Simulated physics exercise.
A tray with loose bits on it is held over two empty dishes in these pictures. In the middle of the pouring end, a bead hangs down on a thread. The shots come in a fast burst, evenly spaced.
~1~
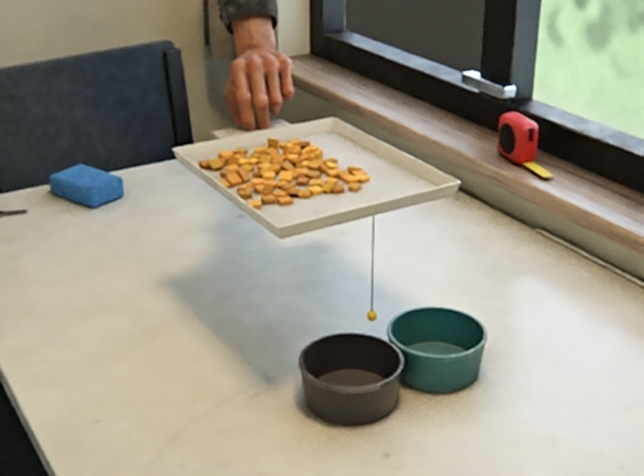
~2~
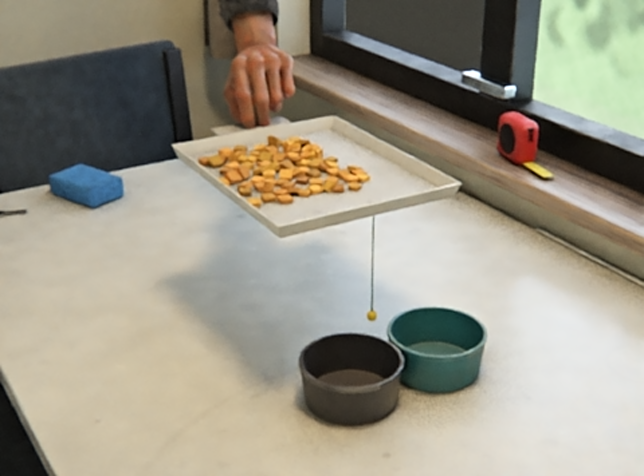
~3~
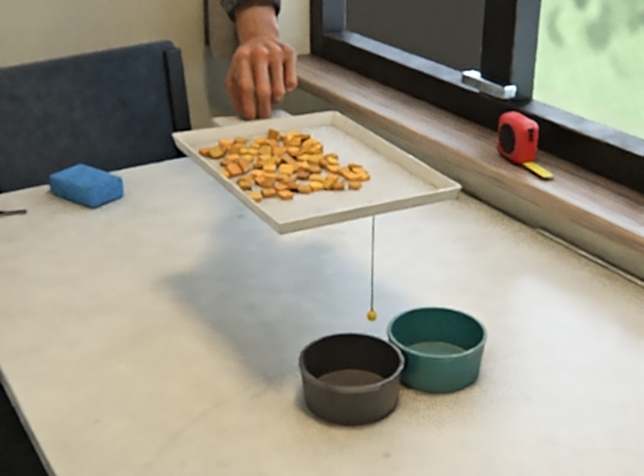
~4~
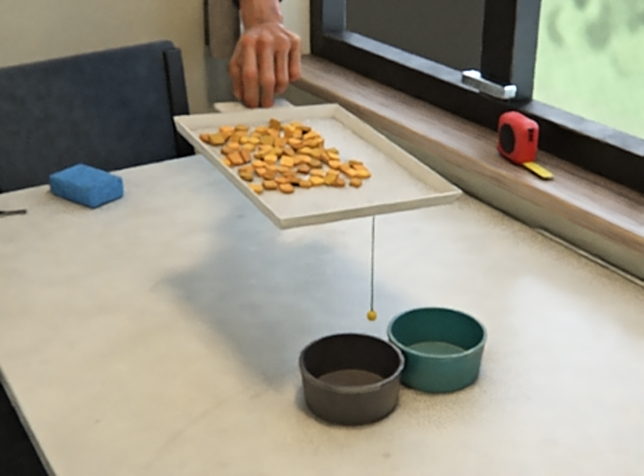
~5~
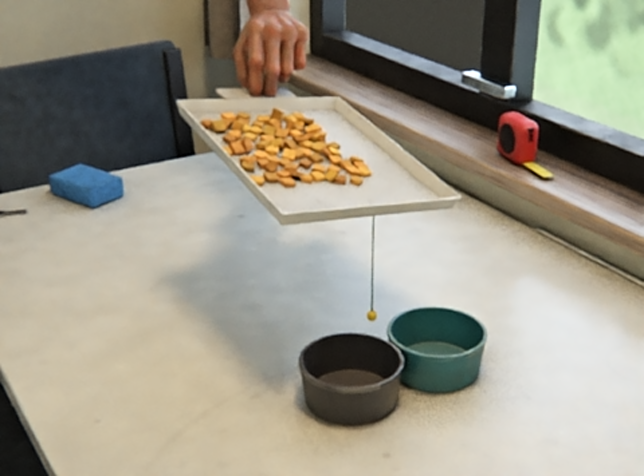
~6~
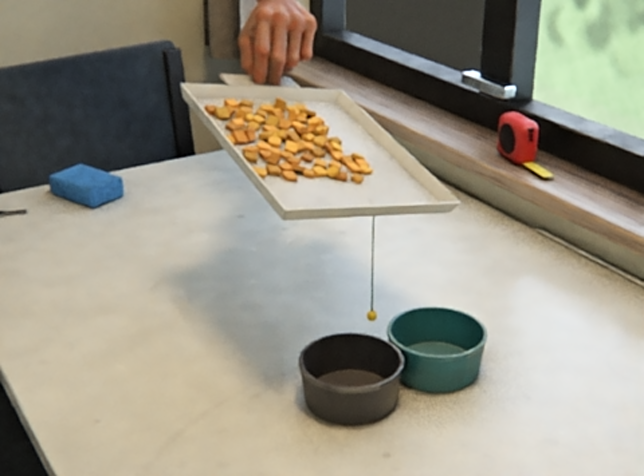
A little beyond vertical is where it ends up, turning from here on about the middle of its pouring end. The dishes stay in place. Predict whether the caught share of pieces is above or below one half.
Below one half.
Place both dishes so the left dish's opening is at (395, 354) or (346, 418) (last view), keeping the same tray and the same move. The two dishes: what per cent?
I'd expect some 20 percent, and then some 0 percent.
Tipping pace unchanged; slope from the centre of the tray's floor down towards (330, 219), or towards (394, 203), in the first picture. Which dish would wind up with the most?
One gives the leftmost dish and two gives the rightmost dish.
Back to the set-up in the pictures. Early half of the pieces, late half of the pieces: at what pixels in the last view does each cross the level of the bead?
Near (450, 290) and later near (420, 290).
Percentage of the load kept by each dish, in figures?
For the left dish 0 %, for the right dish 30 %.
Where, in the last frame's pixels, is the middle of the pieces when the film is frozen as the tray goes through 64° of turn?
I'd mark the middle close to (422, 216).
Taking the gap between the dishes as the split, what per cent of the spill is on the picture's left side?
Estimate: Roughly 20 %.
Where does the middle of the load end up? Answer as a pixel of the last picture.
Last view, resting centre - approx. (438, 340).
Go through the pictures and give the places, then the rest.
The first frame shows corners of the pouring end at (280, 224) and (454, 181), level; middle of the load at (279, 169), cereal squares; left dish at (379, 400); right dish at (466, 368); bead on its thread at (372, 316).
The second frame shows corners of the pouring end at (280, 223) and (454, 182), level; middle of the load at (279, 167).
The third frame shows corners of the pouring end at (281, 220) and (455, 186), tipped barely, lowest at the right corner; middle of the load at (279, 161).
The fourth frame shows corners of the pouring end at (283, 215) and (455, 190), tipped a little, lowest at the right corner; middle of the load at (280, 153).
The fifth frame shows corners of the pouring end at (285, 211) and (455, 195), tipped a little, lowest at the right corner; middle of the load at (282, 144).
The sixth frame shows corners of the pouring end at (287, 206) and (455, 200), tipped clearly, lowest at the right corner; middle of the load at (284, 136); left dish at (379, 400); right dish at (466, 368).
Soon after the last picture, tray tipped steeply; most on the tray; a stray few in the right dish; a stray few outside both; about a quarter in the air.
A little later, tray tipped past a quarter turn; about a quarter in the right dish; about two thirds outside both; a small part in the air.
Later still, tray tipped past a quarter turn; about a quarter in the right dish; most outside both.
At rest, tray tipped past a quarter turn; none in the left dish; about a quarter in the right dish; most outside both.
